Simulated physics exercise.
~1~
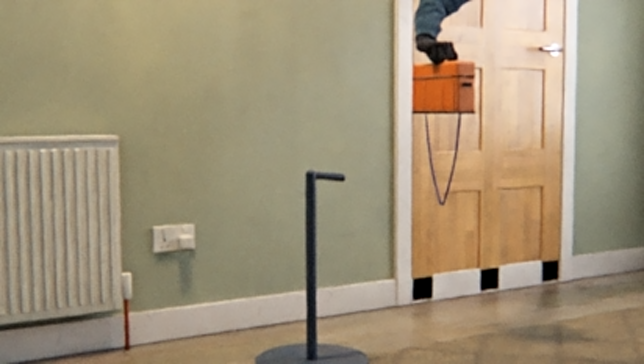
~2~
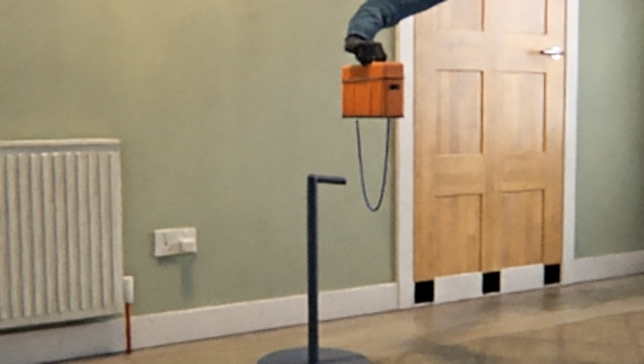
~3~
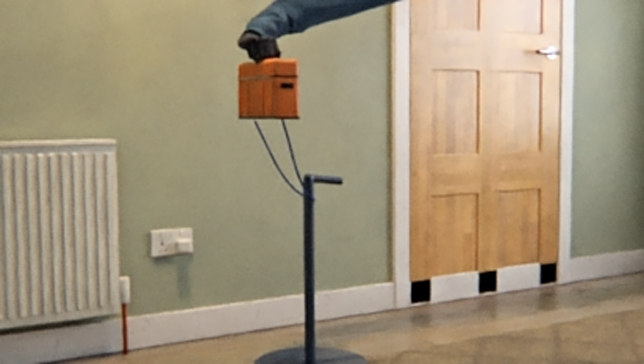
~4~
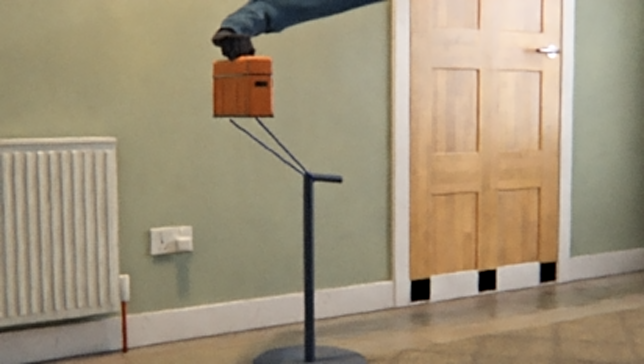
In a green-walled room, a gloved hand carrying an orange case left past a post until its dangling loop catches and tightens.
